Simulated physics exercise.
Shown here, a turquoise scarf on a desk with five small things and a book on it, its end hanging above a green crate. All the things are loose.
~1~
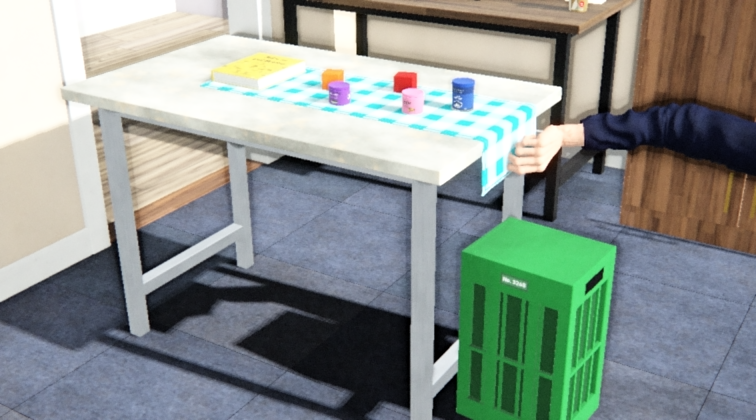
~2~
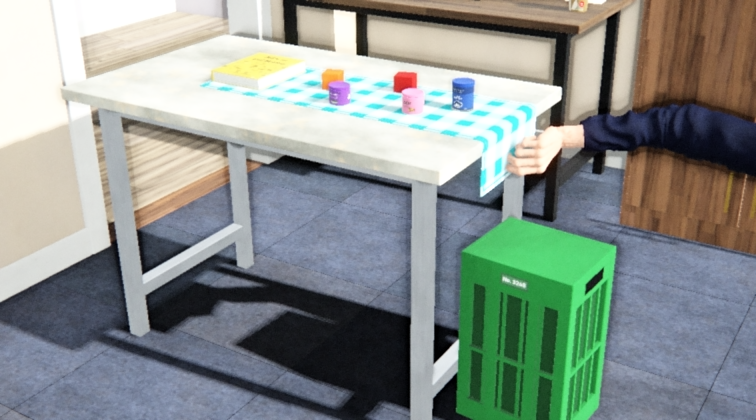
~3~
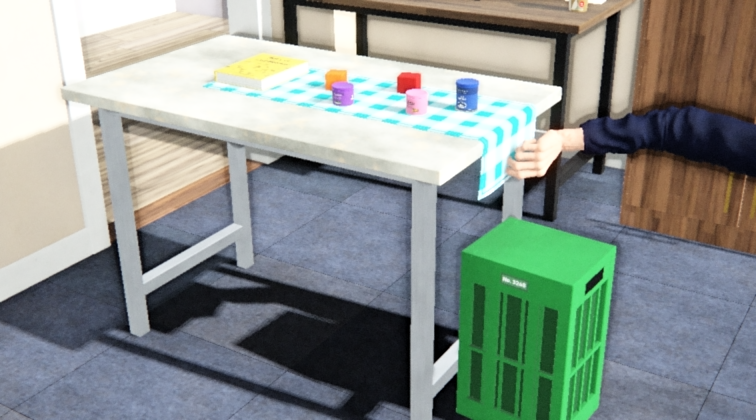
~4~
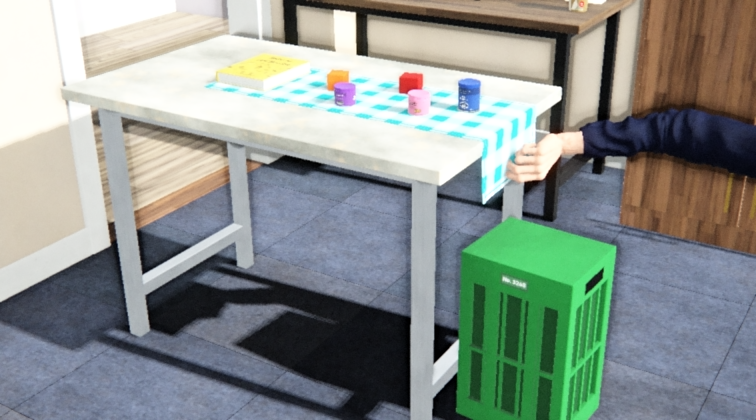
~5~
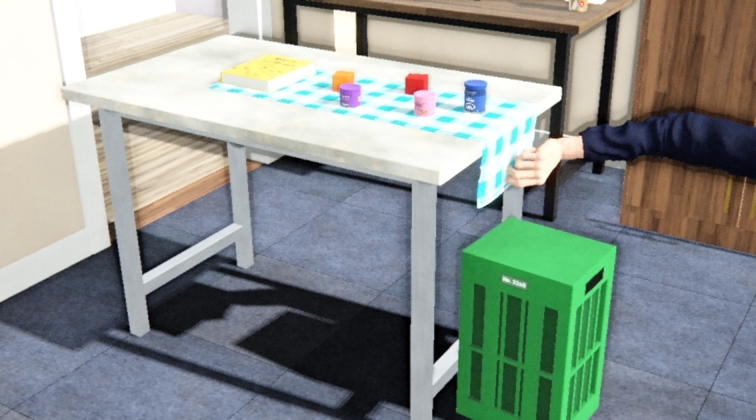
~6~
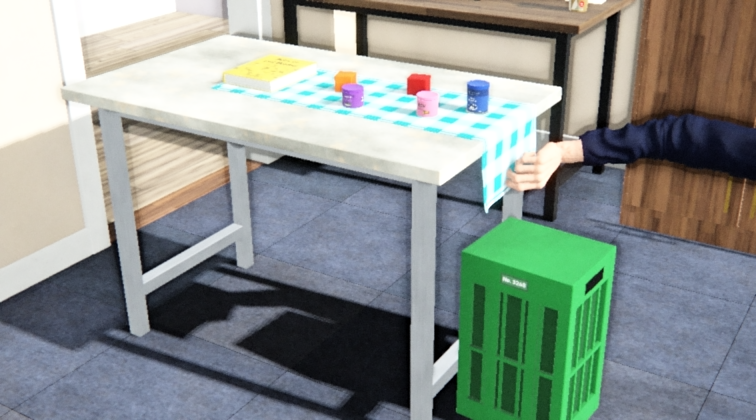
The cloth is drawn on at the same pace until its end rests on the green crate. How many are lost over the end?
The answer is one.
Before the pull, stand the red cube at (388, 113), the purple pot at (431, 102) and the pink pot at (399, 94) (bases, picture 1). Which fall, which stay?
The red cube holds on; the purple pot keeps its place on top; the pink pot holds on.
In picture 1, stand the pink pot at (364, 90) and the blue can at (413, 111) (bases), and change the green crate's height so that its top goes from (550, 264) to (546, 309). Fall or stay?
The pink pot holds on; the blue can tumbles off.
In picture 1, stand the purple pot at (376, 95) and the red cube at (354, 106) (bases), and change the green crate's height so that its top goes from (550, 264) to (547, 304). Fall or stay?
The purple pot remains up; the red cube does not fall.
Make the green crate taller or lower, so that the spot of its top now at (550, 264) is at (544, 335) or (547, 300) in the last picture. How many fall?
The count: 3 and 2.
Early on, hem near (507, 211); all still up.
Midway, hem on the crate; blue can gone.
Finally, hem on the crate; blue can gone. Over the edge go one.
